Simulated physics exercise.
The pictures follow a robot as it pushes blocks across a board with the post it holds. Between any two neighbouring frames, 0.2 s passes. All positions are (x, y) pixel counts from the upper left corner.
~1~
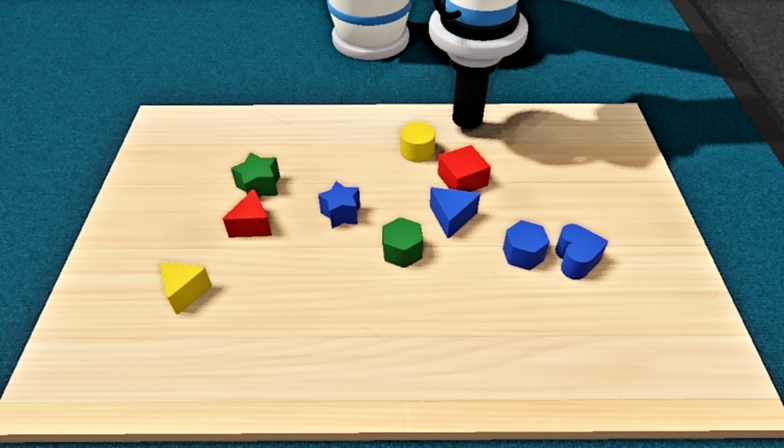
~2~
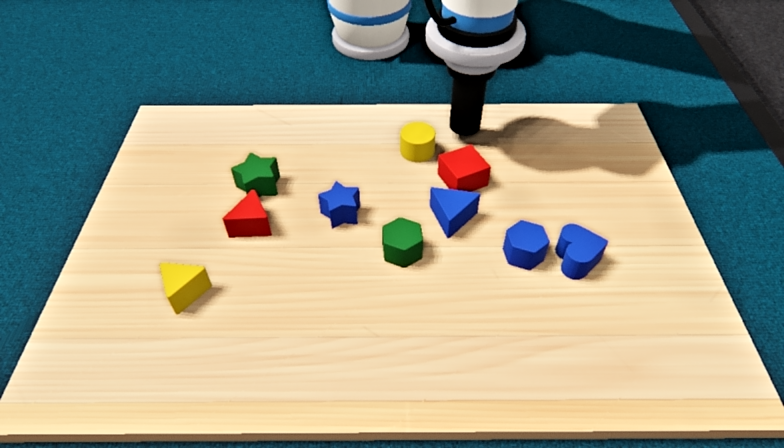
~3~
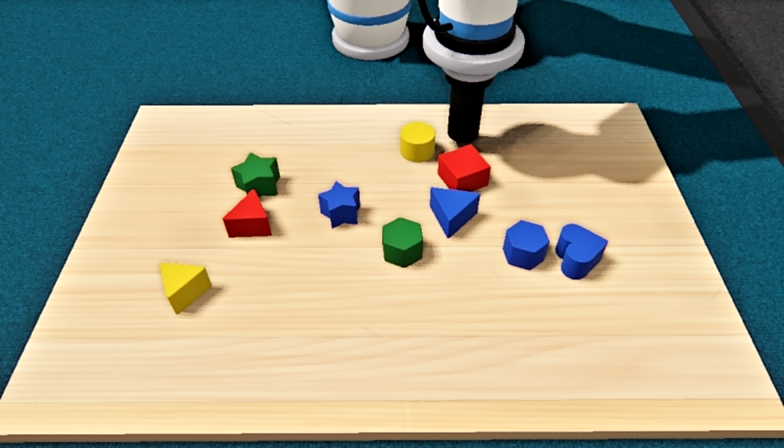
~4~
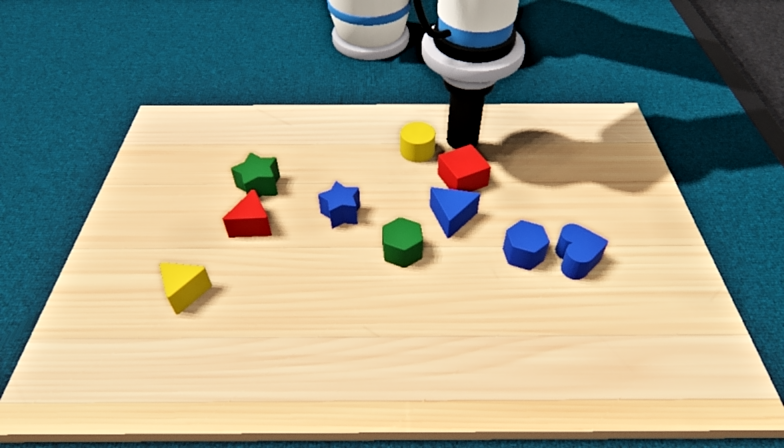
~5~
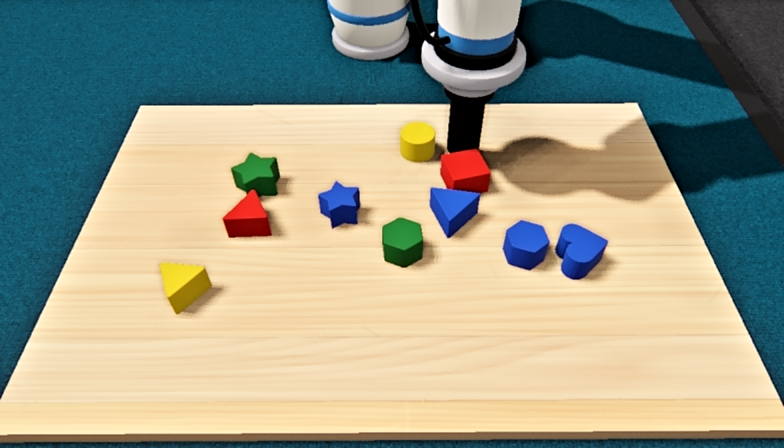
On a wooden board, a robot arm's black post moves down and nudges the red block slightly.
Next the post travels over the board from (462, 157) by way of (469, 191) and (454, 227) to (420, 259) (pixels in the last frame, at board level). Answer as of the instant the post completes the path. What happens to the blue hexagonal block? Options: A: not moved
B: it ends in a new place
(A)
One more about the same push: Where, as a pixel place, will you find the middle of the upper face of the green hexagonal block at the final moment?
Located at (379, 248).
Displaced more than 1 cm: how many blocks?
Once the path ends, three or more blocks will have shifted.
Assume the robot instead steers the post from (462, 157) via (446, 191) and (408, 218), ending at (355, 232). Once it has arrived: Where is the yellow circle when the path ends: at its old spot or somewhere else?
At the end of the path, it will still be in place.
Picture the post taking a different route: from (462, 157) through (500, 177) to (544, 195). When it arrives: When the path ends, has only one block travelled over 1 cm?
Yes - that is the case.
On the path given first. One third of the way, post at (470, 182); blue three-sided block at (444, 222); red square at (465, 199), turned 30° clockwise.
Two thirds of the way, post at (455, 218); green hexagonal block at (381, 246), turned 60° clockwise; blue three-sided block at (423, 263); red square at (448, 238), turned 35° clockwise.
At the end, post at (420, 250); green hexagonal block at (379, 248), turned 75° clockwise; blue three-sided block at (407, 308); red square at (423, 274), turned 15° clockwise; blue hexagonal block still.
